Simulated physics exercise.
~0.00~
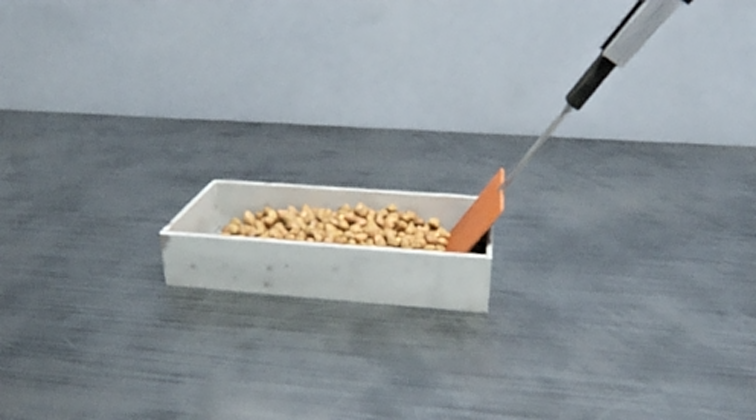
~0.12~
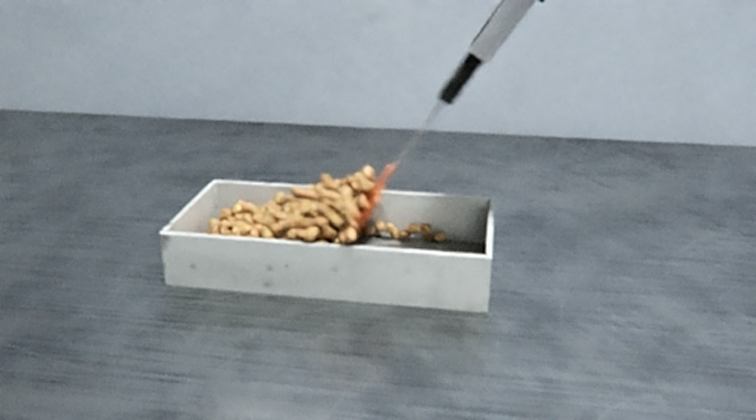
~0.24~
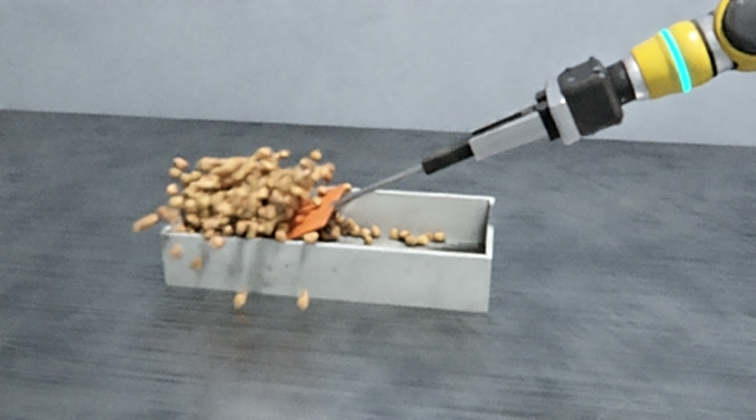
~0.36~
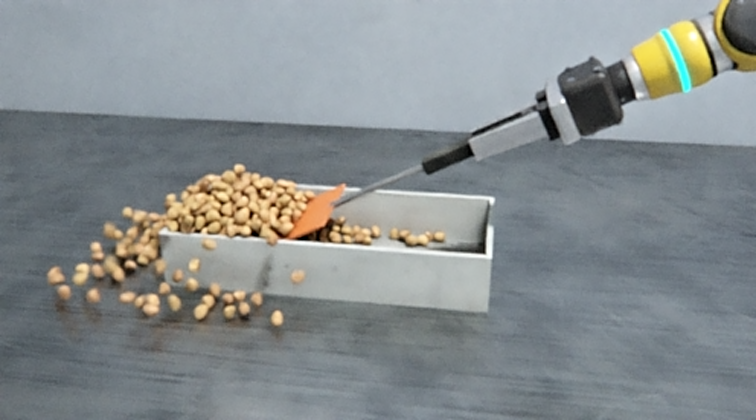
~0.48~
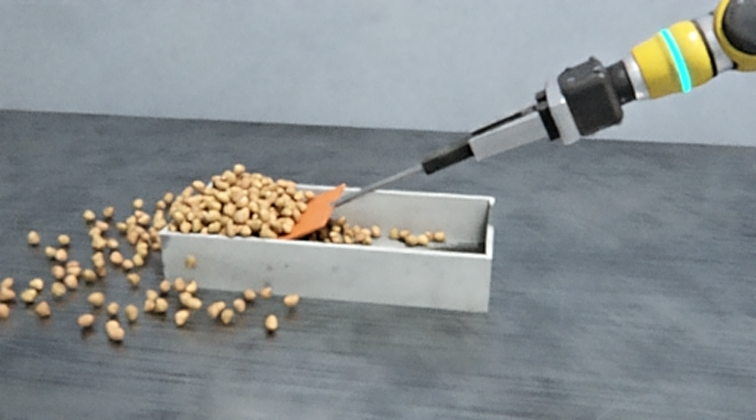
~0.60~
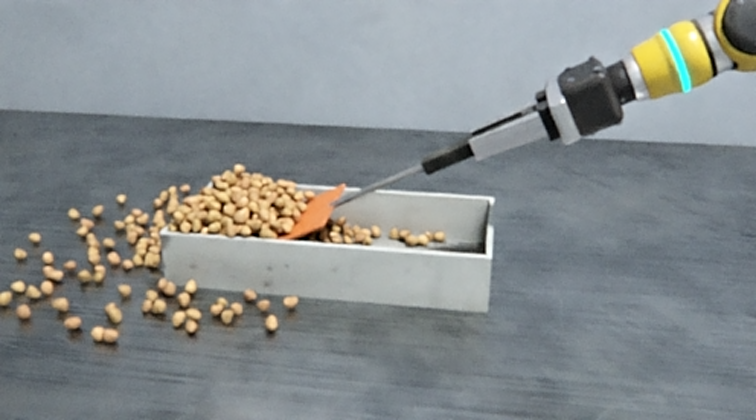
A robot arm's orange spatula sweeps beans left through a tin, spilling some onto the table.
